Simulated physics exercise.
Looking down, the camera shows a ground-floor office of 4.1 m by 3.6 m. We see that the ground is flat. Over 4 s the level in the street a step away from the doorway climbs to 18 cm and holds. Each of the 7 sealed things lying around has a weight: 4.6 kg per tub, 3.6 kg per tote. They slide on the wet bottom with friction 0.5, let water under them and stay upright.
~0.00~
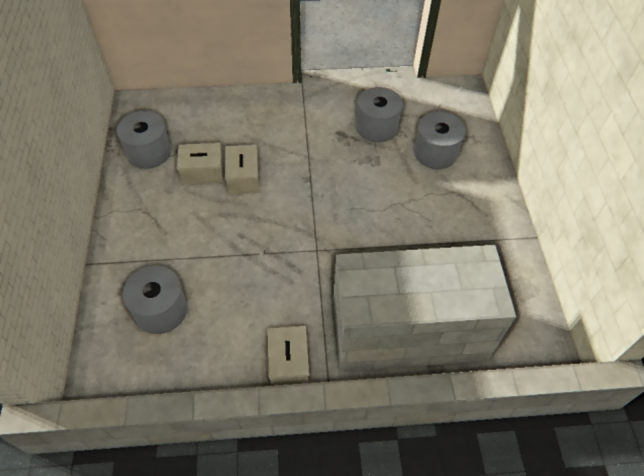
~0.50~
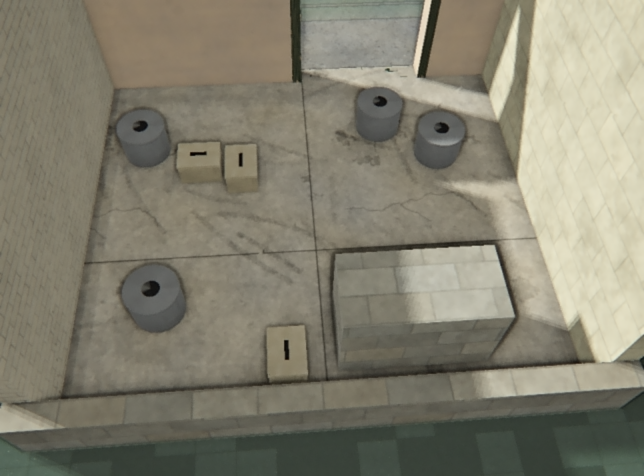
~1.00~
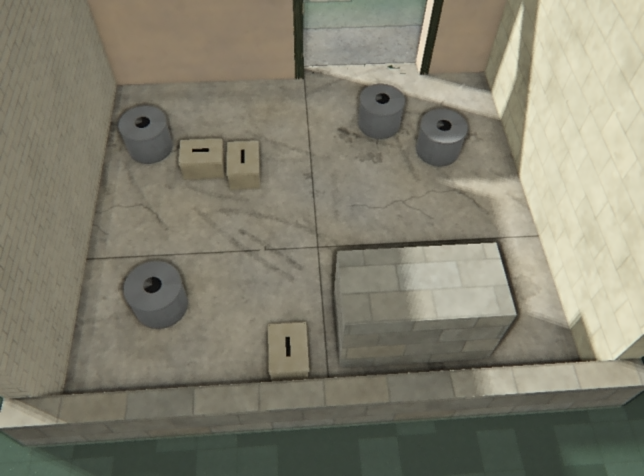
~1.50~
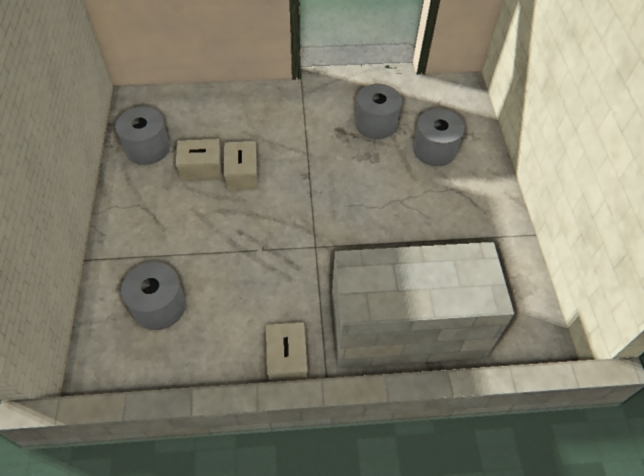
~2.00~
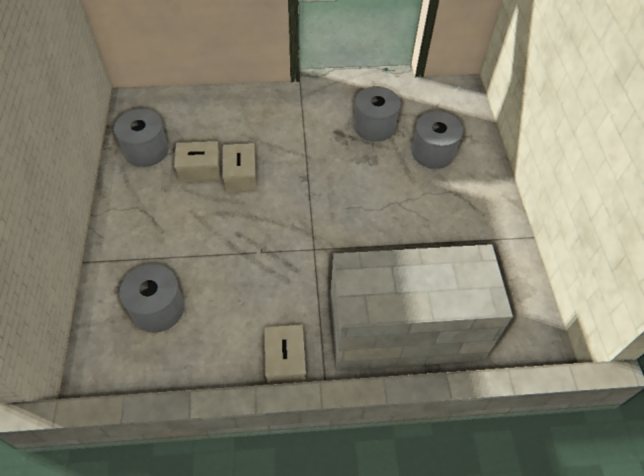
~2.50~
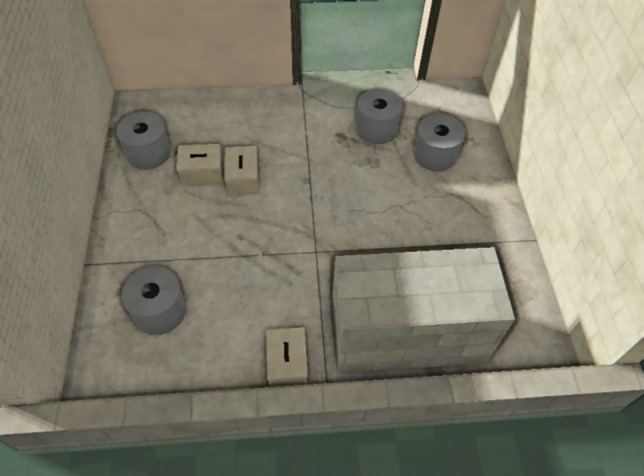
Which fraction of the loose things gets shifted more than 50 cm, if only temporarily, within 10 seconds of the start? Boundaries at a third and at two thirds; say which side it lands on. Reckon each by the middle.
It will work out to one to two of every three.
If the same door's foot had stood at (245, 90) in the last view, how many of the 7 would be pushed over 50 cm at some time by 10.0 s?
So the tally would be 4.
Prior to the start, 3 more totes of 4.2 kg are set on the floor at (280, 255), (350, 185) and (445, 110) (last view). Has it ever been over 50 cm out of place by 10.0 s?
In turn: Beyond the mark, beyond the mark, within the mark.
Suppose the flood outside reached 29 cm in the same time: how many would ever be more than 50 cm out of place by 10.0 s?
The count would be 7.
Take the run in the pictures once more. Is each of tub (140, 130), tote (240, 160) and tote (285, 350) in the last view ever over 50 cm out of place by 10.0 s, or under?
Order as asked - a smaller shift, a bigger shift, a smaller shift.
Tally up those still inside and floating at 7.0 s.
The number is 3.
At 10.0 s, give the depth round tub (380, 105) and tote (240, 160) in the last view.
Some 11 cm at the first, some 6 cm at the second.
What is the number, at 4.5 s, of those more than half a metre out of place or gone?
1 in all.
After 3.5 s 0 of 7 are over 50 cm from their spots; 0 afloat.
After 4.5 s 1 of 7 are over 50 cm from their spots; 0 afloat.
After 7.0 s 3 of 7 are over 50 cm from their spots; 3 afloat.
After 10.0 s 4 of 7 are over 50 cm from their spots, and 4 have been at some point; 7 afloat.
